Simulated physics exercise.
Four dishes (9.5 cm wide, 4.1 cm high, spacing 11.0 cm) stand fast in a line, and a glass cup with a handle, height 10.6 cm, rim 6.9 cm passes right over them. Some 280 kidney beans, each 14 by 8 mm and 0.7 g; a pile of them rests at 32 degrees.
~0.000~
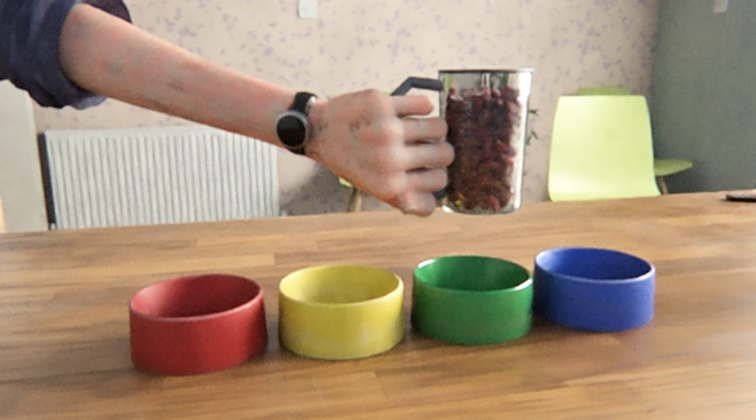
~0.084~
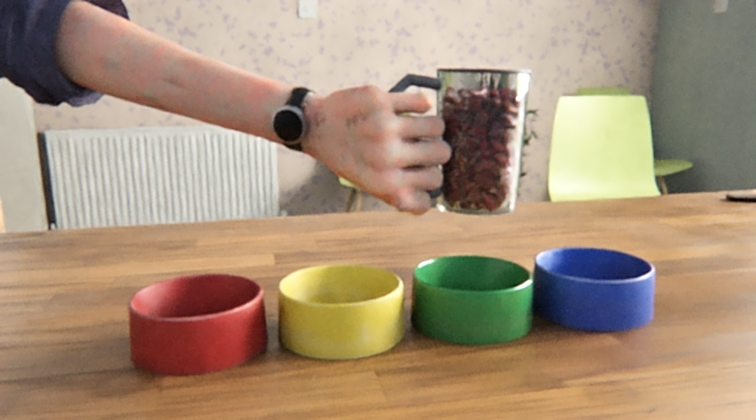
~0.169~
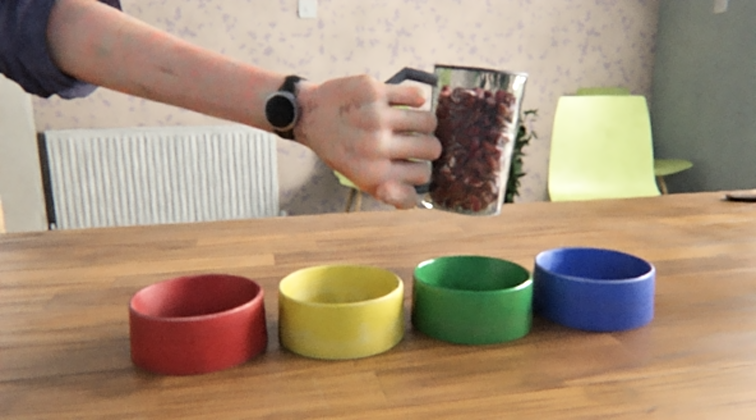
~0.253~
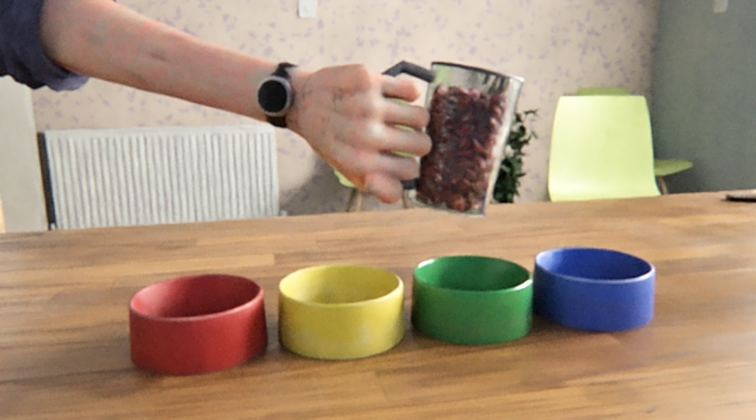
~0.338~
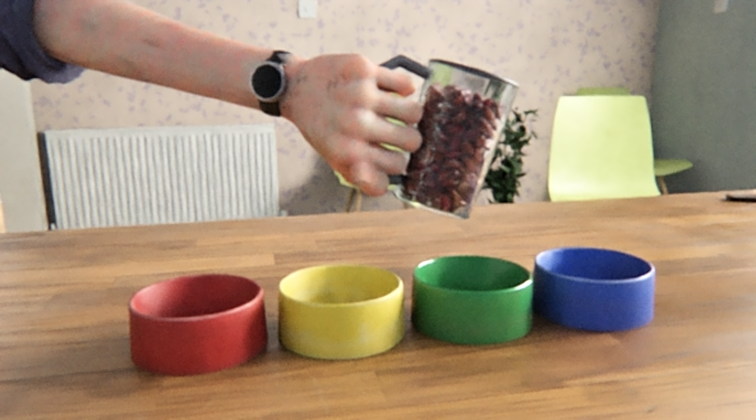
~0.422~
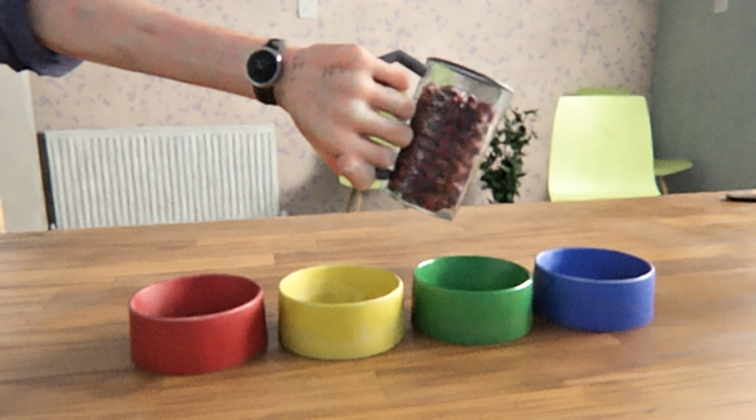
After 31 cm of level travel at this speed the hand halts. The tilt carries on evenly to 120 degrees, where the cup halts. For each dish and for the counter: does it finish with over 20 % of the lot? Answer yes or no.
Red no, blue no, green no, yellow yes, counter no.
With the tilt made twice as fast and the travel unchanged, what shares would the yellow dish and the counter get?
Yellow 0, counter 10.
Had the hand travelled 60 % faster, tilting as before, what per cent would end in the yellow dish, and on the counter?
In that case yellow 10, counter 10.
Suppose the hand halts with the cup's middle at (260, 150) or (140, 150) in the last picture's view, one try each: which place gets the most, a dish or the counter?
The winner: Yellow; yellow.
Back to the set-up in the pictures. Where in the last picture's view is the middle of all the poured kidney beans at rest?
At about (346, 301).
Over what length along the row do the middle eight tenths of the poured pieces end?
Some 6 cm.
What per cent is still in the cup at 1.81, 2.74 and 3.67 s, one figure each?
About 70, 0, 0.
After 1.81 s, tilt 114 degrees; cup holds 70 %, yellow 15 %.
Then, at 2.74 s, tilt 120 degrees; cup holds 0 %, yellow 90 %.
Then, at 3.67 s, tilt 120 degrees; cup holds 0 %, yellow 90 %.
In the end, at 4.0 s, red 0 %, blue 0 %, green 0 %, yellow 90 %, counter 5 %.
